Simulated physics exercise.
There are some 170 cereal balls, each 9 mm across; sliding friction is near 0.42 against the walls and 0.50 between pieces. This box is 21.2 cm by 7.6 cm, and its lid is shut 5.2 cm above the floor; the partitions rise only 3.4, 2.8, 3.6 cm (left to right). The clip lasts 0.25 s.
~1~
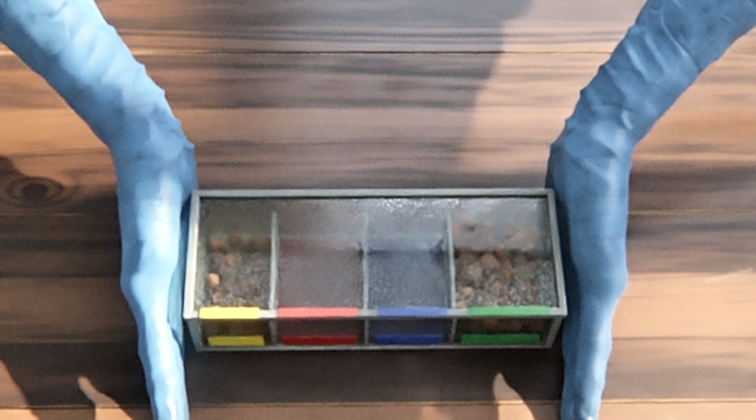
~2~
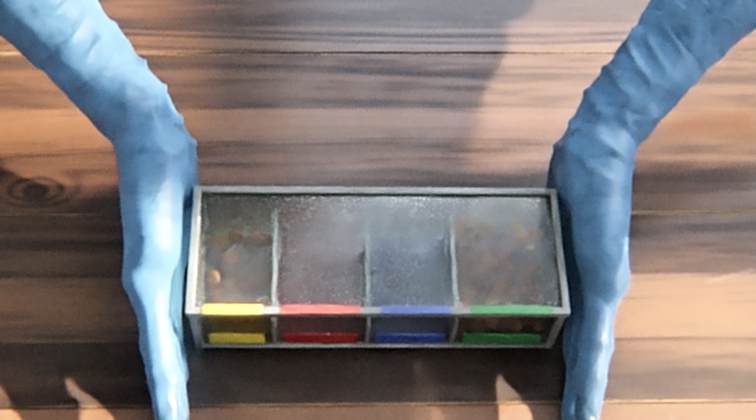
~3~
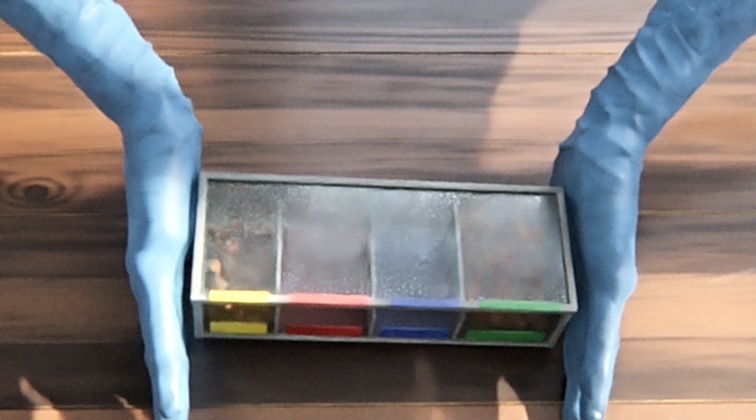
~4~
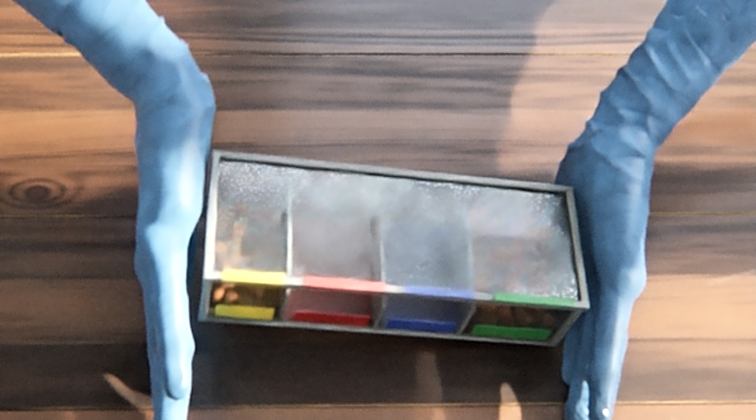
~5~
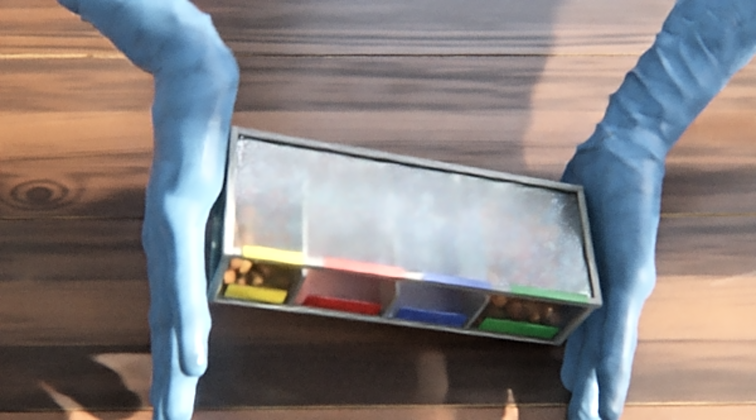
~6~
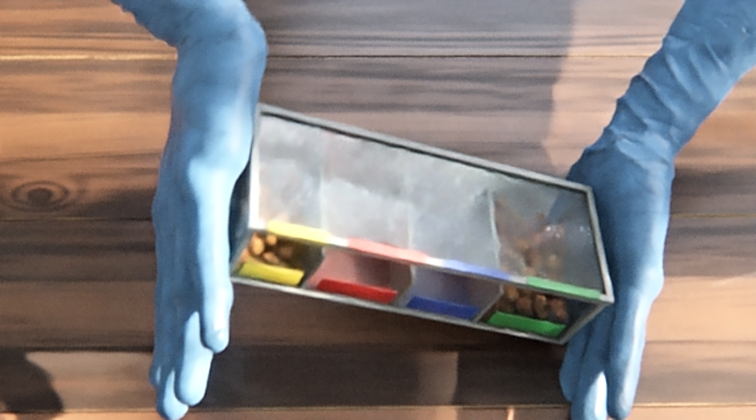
Two blue-gloved hands lift and tilt a clear-lidded, four-section box, raising its left side.
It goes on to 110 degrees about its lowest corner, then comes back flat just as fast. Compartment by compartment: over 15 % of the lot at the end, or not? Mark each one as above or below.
Marked: Red below; blue below; green above; yellow below.
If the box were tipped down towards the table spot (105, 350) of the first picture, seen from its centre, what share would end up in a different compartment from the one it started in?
Something like 15 per cent of the pieces.
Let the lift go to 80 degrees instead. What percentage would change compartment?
That works out to close to 10 percent.
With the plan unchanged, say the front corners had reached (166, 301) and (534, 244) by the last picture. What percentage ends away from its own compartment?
Then around 25 percent would end up out of place.
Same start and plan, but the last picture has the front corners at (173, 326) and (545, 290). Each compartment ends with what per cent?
Red 0 %, blue 0 %, green 65 %, yellow 35 %.
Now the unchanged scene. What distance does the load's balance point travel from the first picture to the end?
I'd put the distance at roughly 3.5 cm.
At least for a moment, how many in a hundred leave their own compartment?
About 20 %.
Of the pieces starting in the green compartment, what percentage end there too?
Something like 100 per cent.
Then, 0.80 s after the last picture, tilt 109 degrees; red 10 %, green 75 %, yellow 10 %.
Then, 1.33 s after the last picture, tilt 47 degrees; blue 5 %, green 90 %, yellow 5 %.
Then, 1.92 s after the last picture, tilt 0 degrees; blue 5 %, green 90 %, yellow 5 %.
In the end, red 0 %, blue 5 %, green 90 %, yellow 5 %.
